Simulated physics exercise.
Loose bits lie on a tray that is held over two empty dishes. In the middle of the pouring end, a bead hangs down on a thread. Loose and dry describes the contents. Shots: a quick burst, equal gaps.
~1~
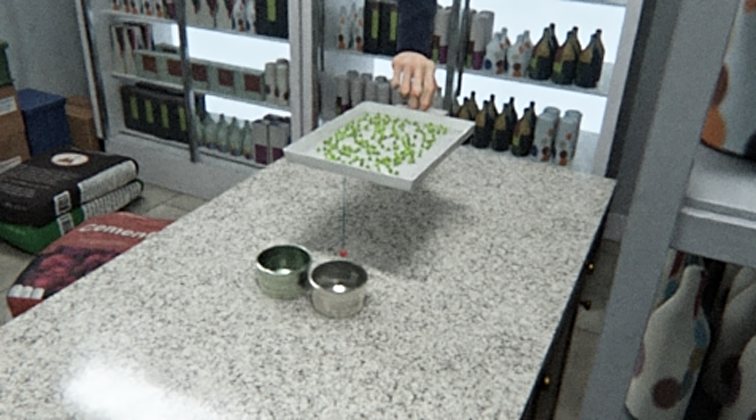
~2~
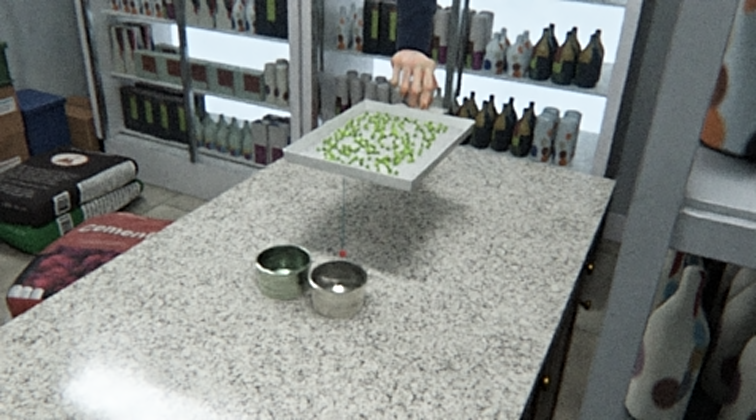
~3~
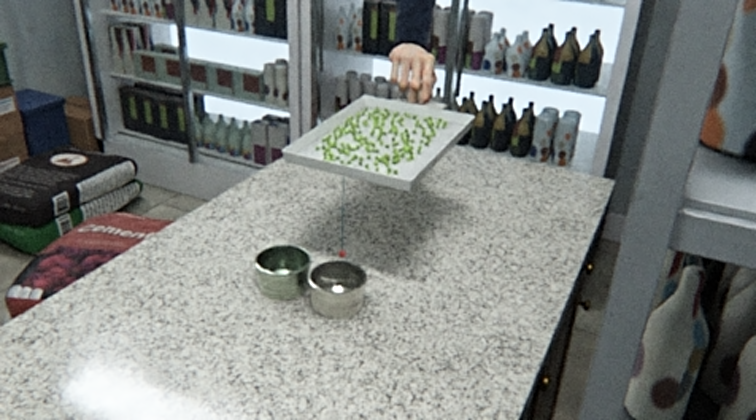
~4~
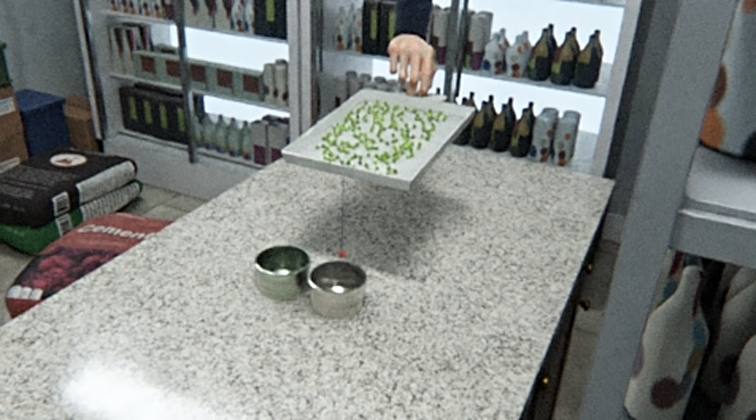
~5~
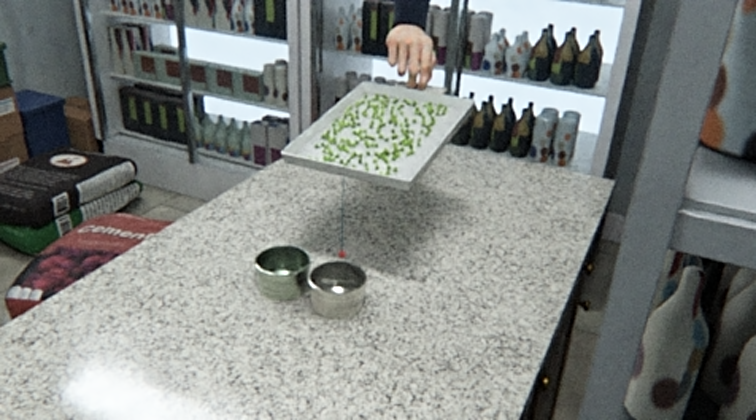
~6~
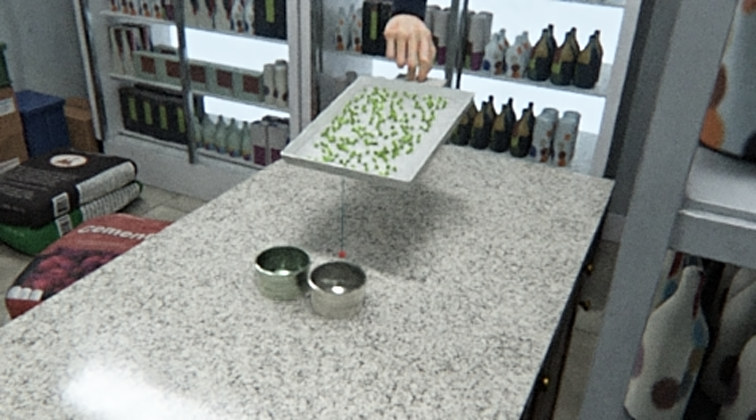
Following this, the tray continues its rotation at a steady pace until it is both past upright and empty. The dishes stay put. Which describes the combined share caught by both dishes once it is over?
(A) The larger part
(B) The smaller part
The larger part.
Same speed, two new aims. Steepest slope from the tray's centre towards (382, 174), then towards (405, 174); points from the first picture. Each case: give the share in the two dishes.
Case one near 20 %; case two near 0 %.
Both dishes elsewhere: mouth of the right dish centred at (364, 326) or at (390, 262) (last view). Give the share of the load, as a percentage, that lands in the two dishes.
You'd get 0 in a hundred the first time and 0 in a hundred the second.
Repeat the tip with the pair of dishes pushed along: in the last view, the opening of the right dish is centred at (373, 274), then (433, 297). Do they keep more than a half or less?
Result, first place: Not as much as half; second place: Not as much as half.
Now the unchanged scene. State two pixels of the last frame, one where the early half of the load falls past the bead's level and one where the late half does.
It passes near (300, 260) first and then near (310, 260).
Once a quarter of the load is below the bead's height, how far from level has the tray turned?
About 105° of tilt.
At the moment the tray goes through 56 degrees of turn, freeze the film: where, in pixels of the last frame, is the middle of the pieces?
Somewhere near pixel (329, 163).
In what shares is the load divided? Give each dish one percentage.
Roughly 40 in a hundred for the left dish, roughly 30 in a hundred for the right dish.
Soon after the last picture, tray tipped steeply; nearly all on the tray; a stray few in the left dish; a stray few outside both; a stray few in the air.
A little later, tray tipped right over; nearly all on the tray; a stray few in the right dish; a stray few in the left dish; a stray few outside both; a stray few in the air.
Later still, tray tipped past a quarter turn; about a quarter in the right dish; about half in the left dish; about a quarter outside both.
At rest, tray tipped past a quarter turn; about a quarter in the right dish; about half in the left dish; about a quarter outside both.
